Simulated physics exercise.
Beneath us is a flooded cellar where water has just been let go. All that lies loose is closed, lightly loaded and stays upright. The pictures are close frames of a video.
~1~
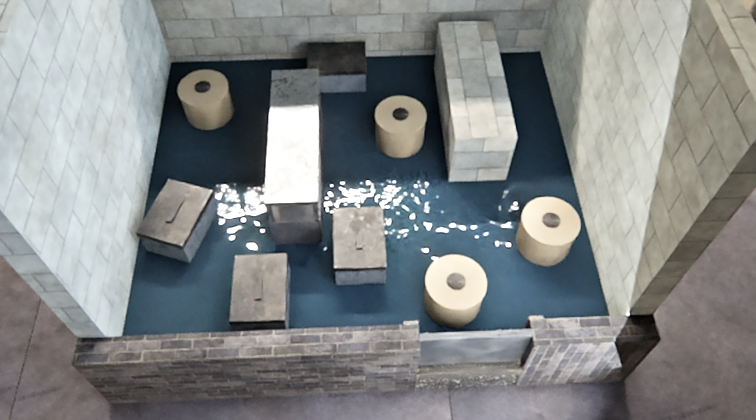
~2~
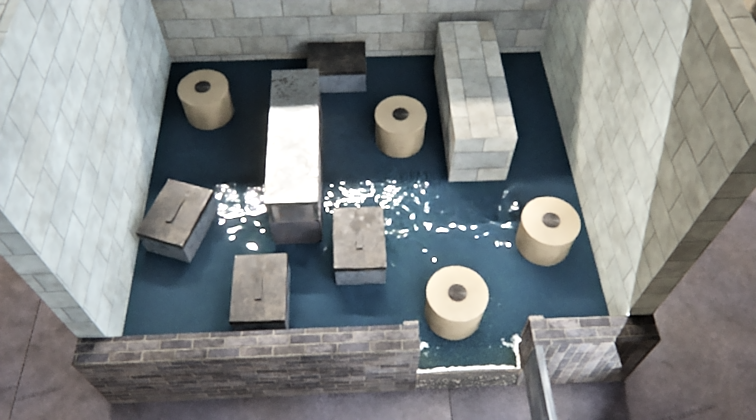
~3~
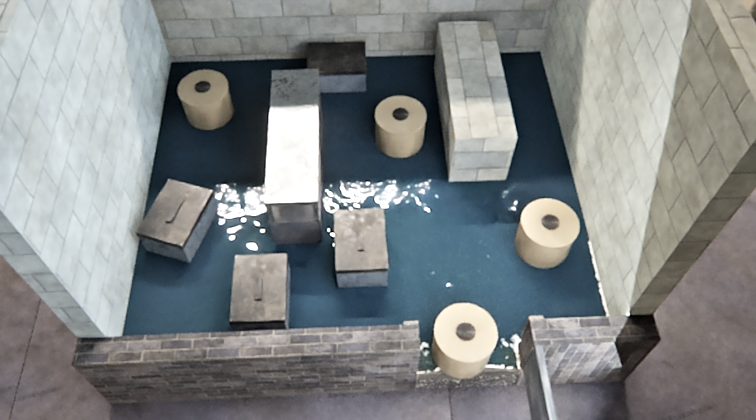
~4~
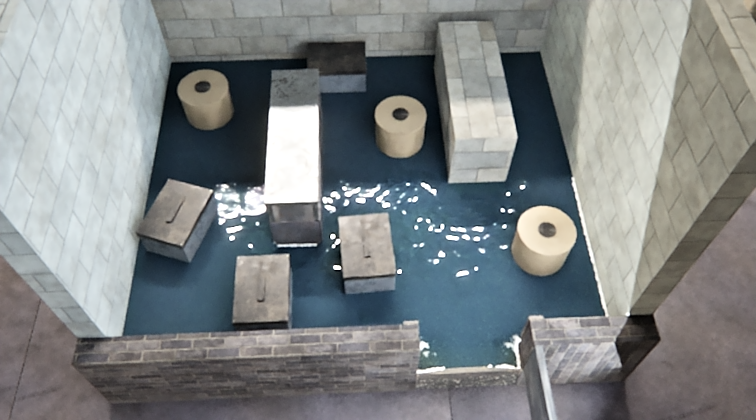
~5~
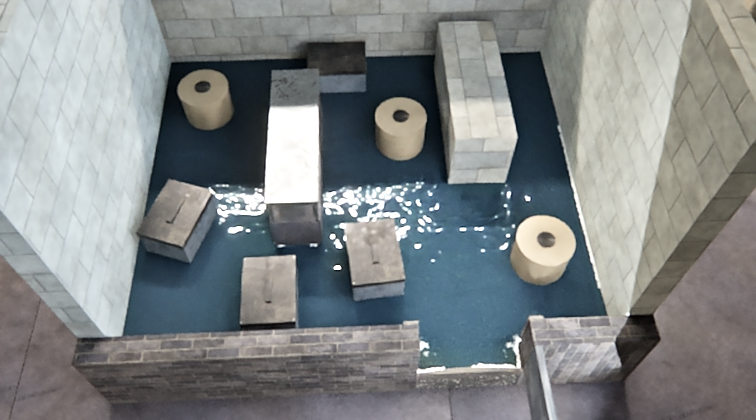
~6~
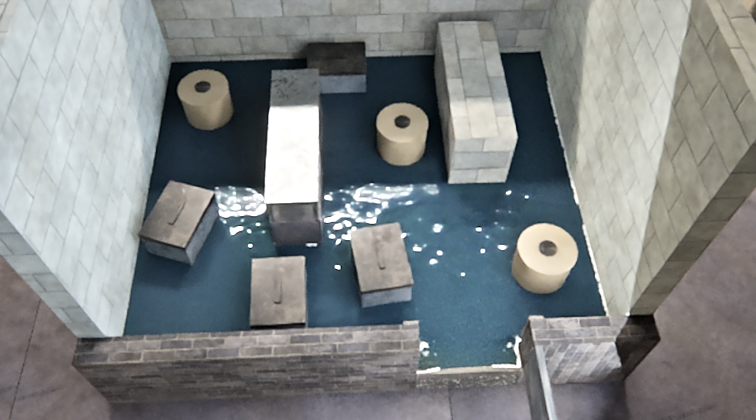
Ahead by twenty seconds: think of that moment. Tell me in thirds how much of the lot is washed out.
Honestly, the part swept out lands in the middle band of thirds.
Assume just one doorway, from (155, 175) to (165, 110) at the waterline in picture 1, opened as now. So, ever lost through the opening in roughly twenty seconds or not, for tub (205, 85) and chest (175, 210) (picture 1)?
First one: Leaves the room; second one: Leaves the room.
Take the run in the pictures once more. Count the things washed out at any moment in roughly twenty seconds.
I make it 3.
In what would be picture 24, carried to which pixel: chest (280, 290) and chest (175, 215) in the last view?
About (464, 353) and (204, 255).
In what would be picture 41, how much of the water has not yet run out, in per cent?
About 68 per cent.
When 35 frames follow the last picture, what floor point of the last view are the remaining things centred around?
Centre estimate: Around (347, 234).
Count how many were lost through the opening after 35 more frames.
That makes 3.
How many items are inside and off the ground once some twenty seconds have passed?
4.
A moment on, 1 of 8 are out; 7 afloat.
Next, 3 of 8 are out; 4 afloat.
Later, 3 of 8 are out; 4 afloat.
In the end, 3 of 8 are out; 4 afloat.
